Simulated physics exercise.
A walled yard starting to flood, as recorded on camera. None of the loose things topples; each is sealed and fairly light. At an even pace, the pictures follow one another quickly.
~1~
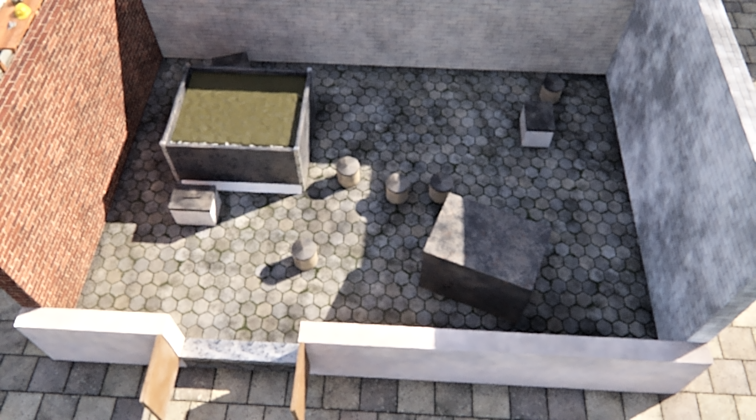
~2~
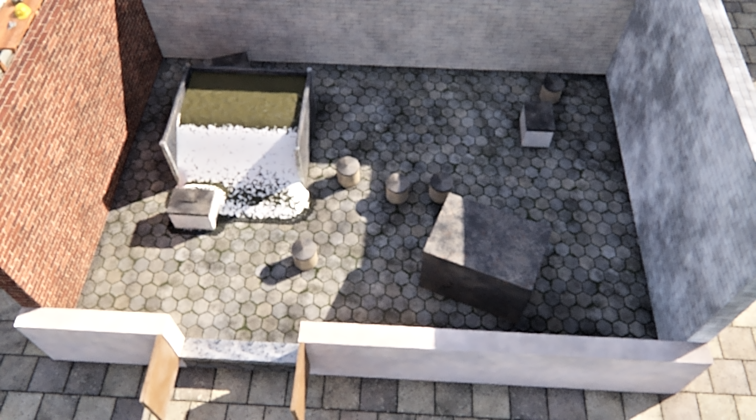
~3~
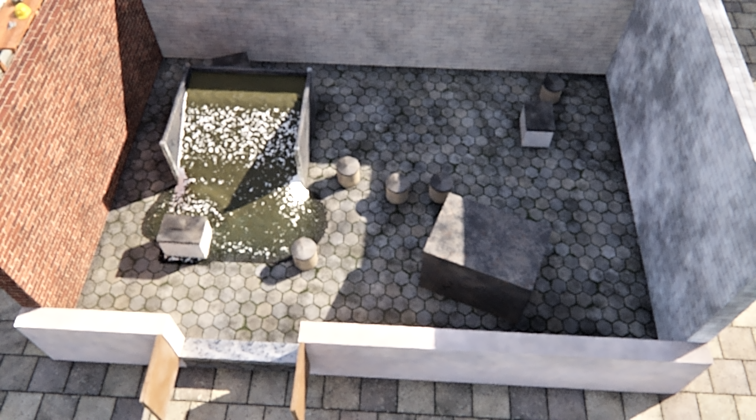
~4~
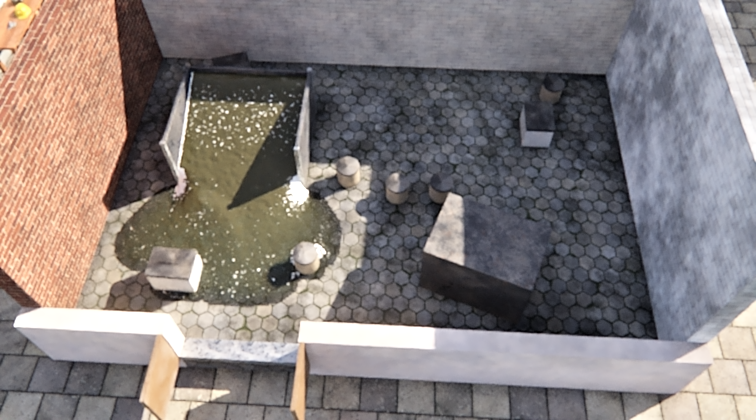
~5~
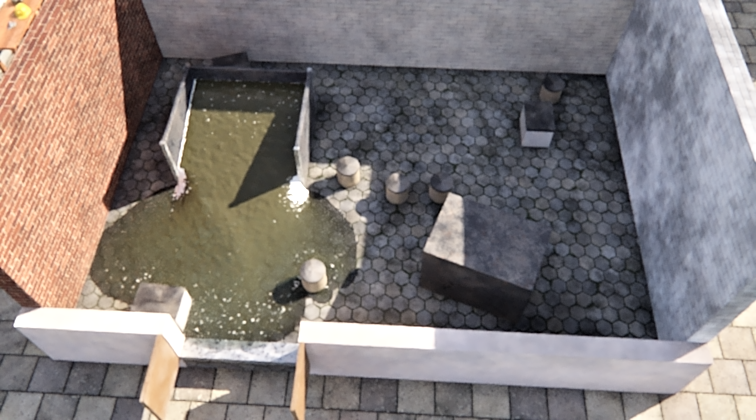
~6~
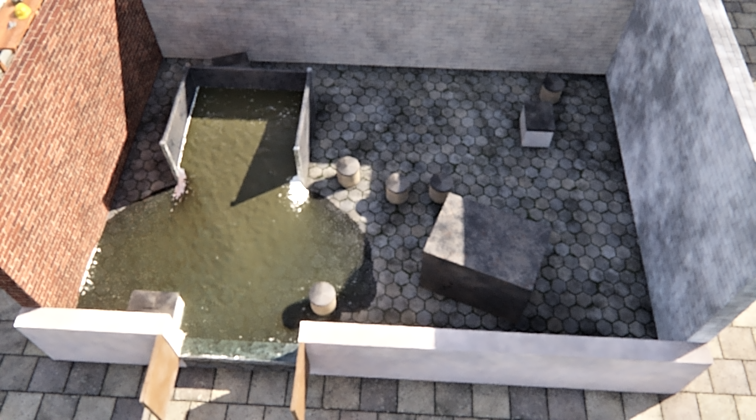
At first, a raised tank of murky water stands at the left of a walled yard, with a pale box before it. Its front opens and foaming water spreads across the paving, pushing the box toward the front wall. Then a small rounded object also shifts forward, while everything on the right stays put.
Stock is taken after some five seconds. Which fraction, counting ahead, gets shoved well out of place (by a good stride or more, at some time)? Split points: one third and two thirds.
The result is a share beneath one third.
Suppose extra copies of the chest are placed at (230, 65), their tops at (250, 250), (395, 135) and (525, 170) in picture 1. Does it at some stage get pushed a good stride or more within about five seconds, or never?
Displaced, stays put, stays put.
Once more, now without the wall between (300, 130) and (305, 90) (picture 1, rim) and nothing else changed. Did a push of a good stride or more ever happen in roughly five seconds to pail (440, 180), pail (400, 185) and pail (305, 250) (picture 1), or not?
In the order asked: Goes the distance, then goes the distance, then never gets that far.
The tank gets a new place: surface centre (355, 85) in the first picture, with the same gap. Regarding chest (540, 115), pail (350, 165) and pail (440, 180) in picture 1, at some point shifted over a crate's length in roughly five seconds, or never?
The first: Did not travel far; the second: Travelled far enough; the third: Travelled far enough.
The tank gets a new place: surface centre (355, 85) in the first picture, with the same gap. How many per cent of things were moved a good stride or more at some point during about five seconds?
Something like 50 in a hundred.
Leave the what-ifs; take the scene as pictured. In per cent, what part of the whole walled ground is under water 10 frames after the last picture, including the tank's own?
Close to 40 per cent, tank included.
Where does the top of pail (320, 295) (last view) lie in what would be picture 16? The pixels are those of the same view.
It should be near (489, 312).
A moment on, 2 of 8 are well off their spots; 2 afloat.
Next, 2 of 8 are well off their spots; 2 afloat.
Later, 2 of 8 are well off their spots; 1 afloat.
In the end, 2 of 8 are well off their spots, and 2 have been at some point; 0 afloat.
